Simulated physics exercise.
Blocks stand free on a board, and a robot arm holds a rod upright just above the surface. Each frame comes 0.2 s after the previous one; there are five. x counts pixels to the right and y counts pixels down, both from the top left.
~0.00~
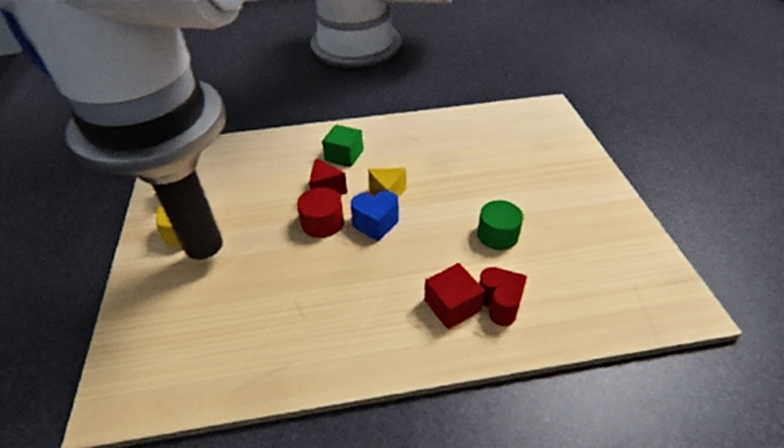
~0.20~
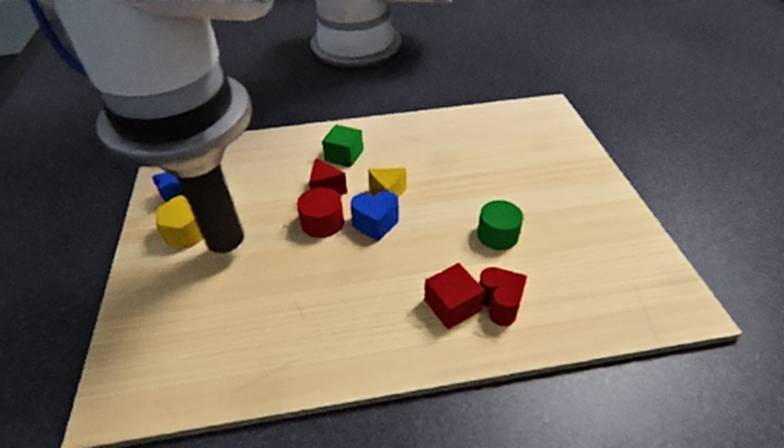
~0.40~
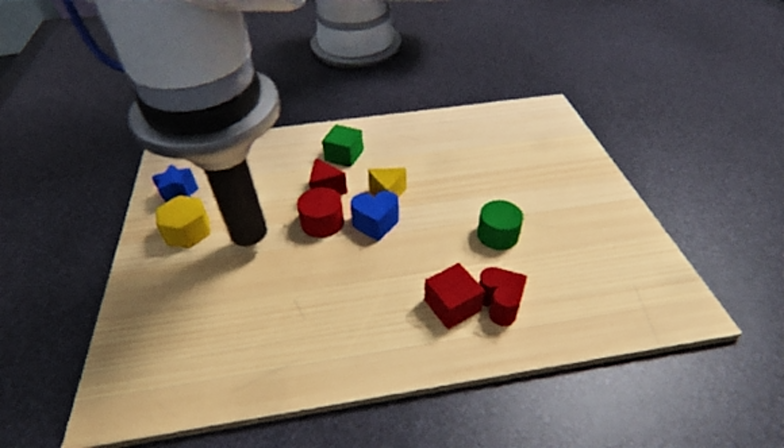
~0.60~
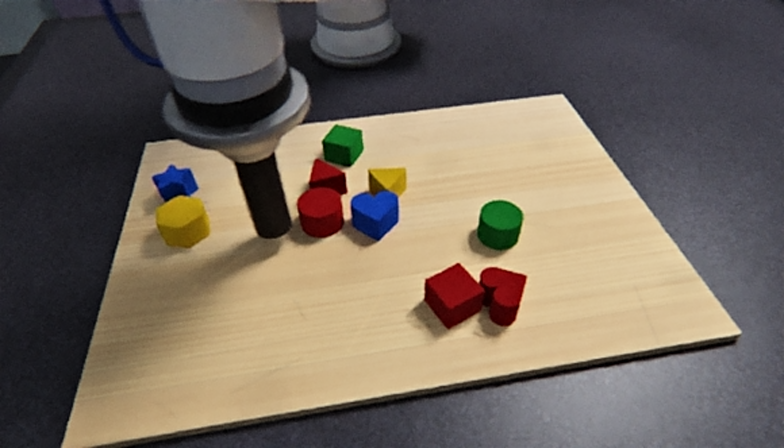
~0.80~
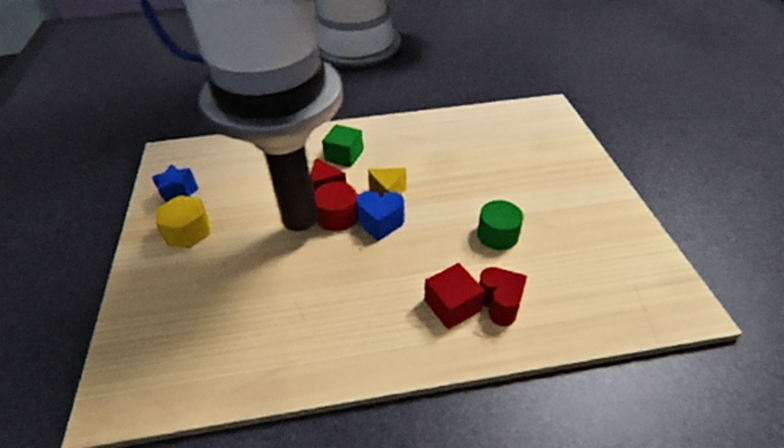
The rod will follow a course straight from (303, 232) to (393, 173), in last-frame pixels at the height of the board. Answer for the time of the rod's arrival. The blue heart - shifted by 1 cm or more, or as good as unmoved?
The blue heart is moved.
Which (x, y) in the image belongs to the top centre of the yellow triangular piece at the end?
At pixel (441, 160).
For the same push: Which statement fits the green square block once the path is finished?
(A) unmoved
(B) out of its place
The correct letter is A.
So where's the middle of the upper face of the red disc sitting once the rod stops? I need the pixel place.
Its top middle is near (424, 142).
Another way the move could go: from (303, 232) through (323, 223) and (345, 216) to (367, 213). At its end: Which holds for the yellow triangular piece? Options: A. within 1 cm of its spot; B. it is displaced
B.
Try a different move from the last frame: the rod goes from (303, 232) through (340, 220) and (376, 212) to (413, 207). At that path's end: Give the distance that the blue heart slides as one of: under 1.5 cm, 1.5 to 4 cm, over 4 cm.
It moves quite far, over 4 cm.
The first path, step by step. One third of the way, rod at (335, 197); red disc at (367, 174); blue heart at (393, 200), turned 40° clockwise; yellow triangular piece at (400, 169), turned 15° clockwise.
Two thirds of the way, rod at (366, 177); red triangular piece at (325, 168), turned 15° anticlockwise; red disc at (397, 157); blue heart at (393, 200), turned 40° clockwise; yellow triangular piece at (429, 162), turned 50° clockwise.
At the end, rod at (392, 159); red triangular piece at (325, 168), turned 15° anticlockwise; red disc at (424, 142); green square block still; blue heart at (393, 200), turned 40° clockwise; yellow triangular piece at (441, 160), turned 80° clockwise.
